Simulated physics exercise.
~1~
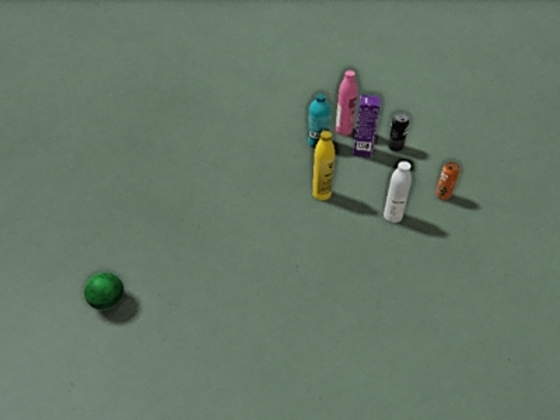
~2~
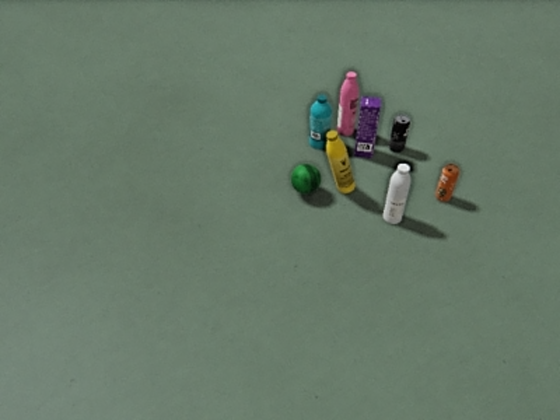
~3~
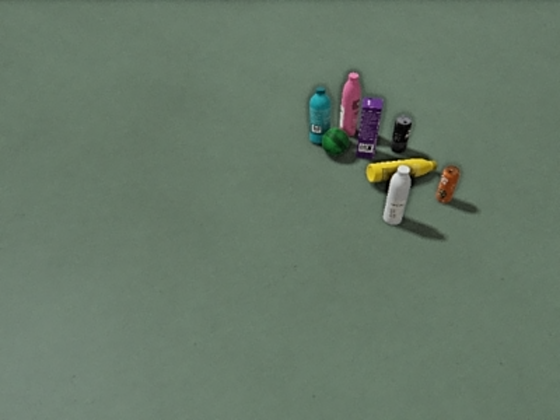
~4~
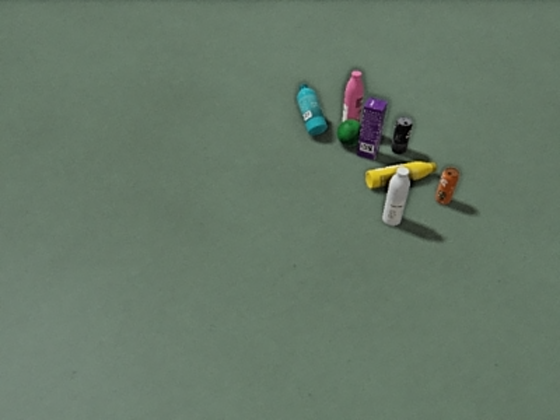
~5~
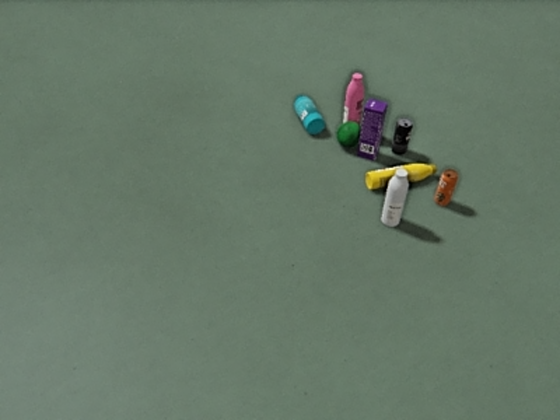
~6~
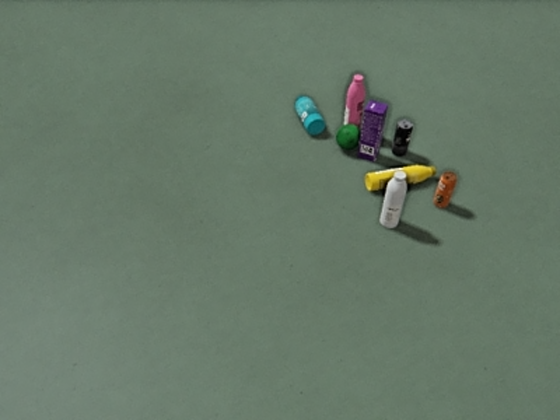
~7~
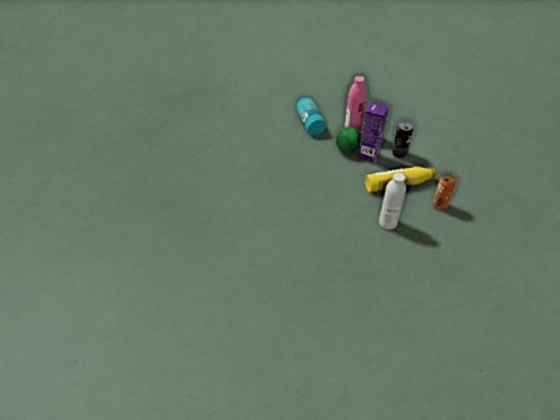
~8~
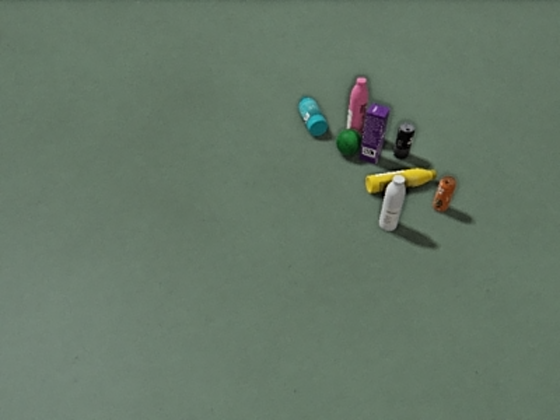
Green ball rolling up and right into a cluster of bottles and cans, toppling the yellow bottle, then the turquoise one.
